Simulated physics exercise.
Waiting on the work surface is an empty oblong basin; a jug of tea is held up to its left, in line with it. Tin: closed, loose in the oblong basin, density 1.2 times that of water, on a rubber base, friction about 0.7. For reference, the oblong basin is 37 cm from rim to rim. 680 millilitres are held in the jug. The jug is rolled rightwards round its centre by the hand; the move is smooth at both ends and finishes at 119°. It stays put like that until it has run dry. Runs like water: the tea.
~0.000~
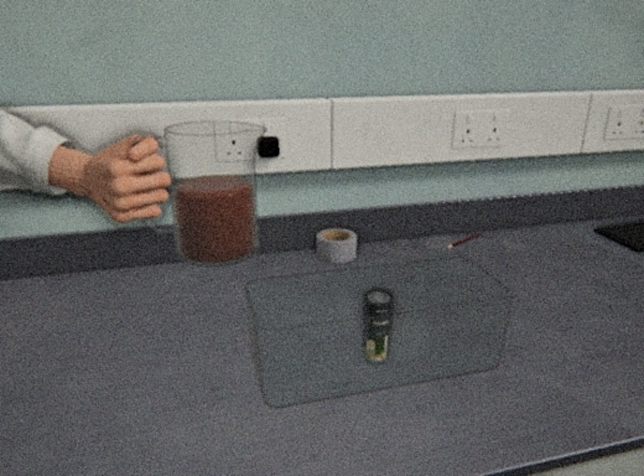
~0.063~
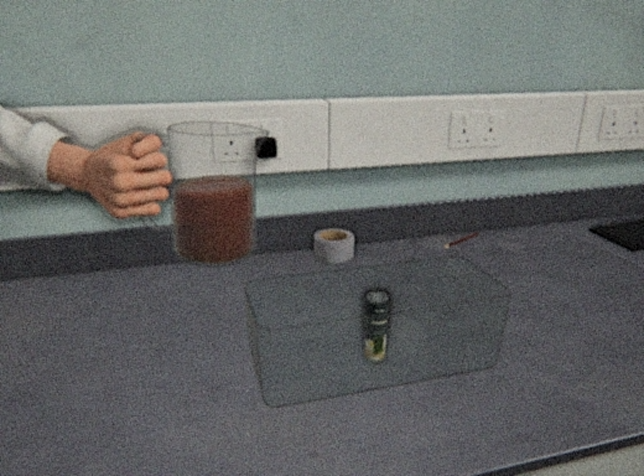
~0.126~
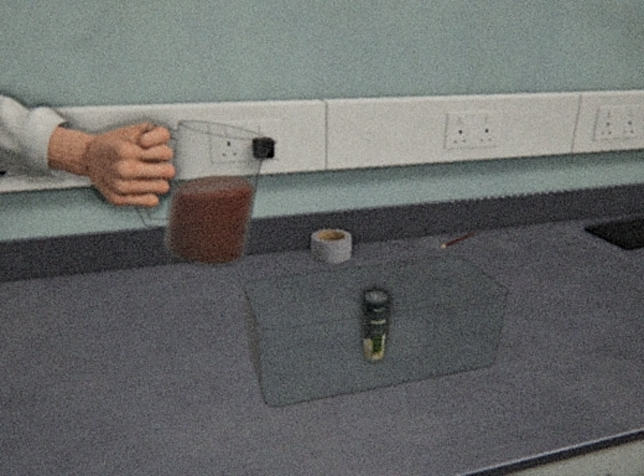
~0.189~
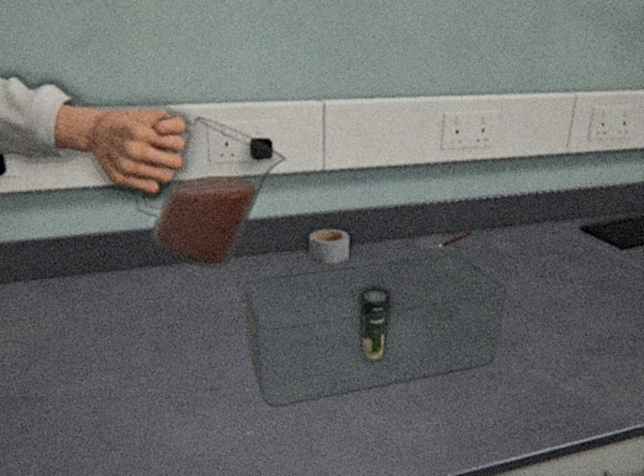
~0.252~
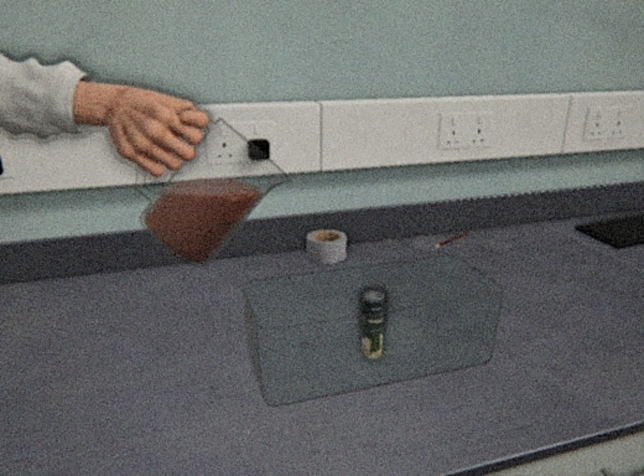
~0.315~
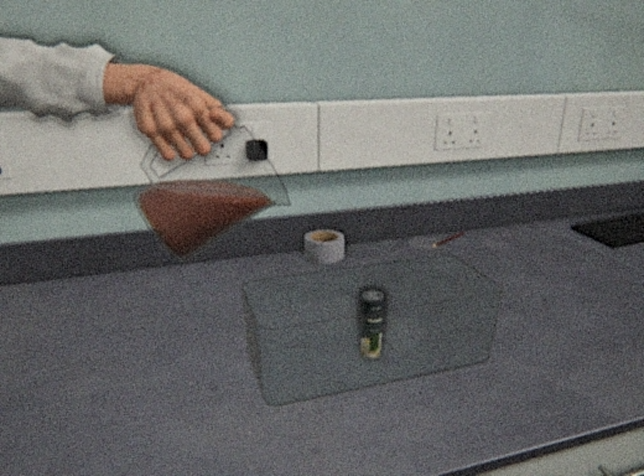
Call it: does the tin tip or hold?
It holds.
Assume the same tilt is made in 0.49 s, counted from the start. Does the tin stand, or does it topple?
Result: Tin upright.
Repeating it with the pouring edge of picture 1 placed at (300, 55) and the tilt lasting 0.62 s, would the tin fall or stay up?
After that, the tin overturns.
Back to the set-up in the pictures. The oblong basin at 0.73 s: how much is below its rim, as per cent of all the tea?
Value: Approx. 74 %.
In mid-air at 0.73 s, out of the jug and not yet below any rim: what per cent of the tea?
About 16 per cent.
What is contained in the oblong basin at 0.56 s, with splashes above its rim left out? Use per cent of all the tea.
The basin holds roughly 12 in a hundred parts at that moment.
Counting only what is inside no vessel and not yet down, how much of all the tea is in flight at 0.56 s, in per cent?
Close to 28 per cent, I'd say.
After 0.56 s the tilt is 116° and 60 per cent is still to pour; the tin stands where it began.
After 0.73 s the tilt is 119° and 11 per cent is still to pour; the tin stands where it began.
After 0.92 s the tilt is 119° and 0 per cent is still to pour; the tin stands where it began.
After 1.12 s the tilt is 119° and 0 per cent is still to pour; the tin stands where it began.
In the end the tin stands where it began.
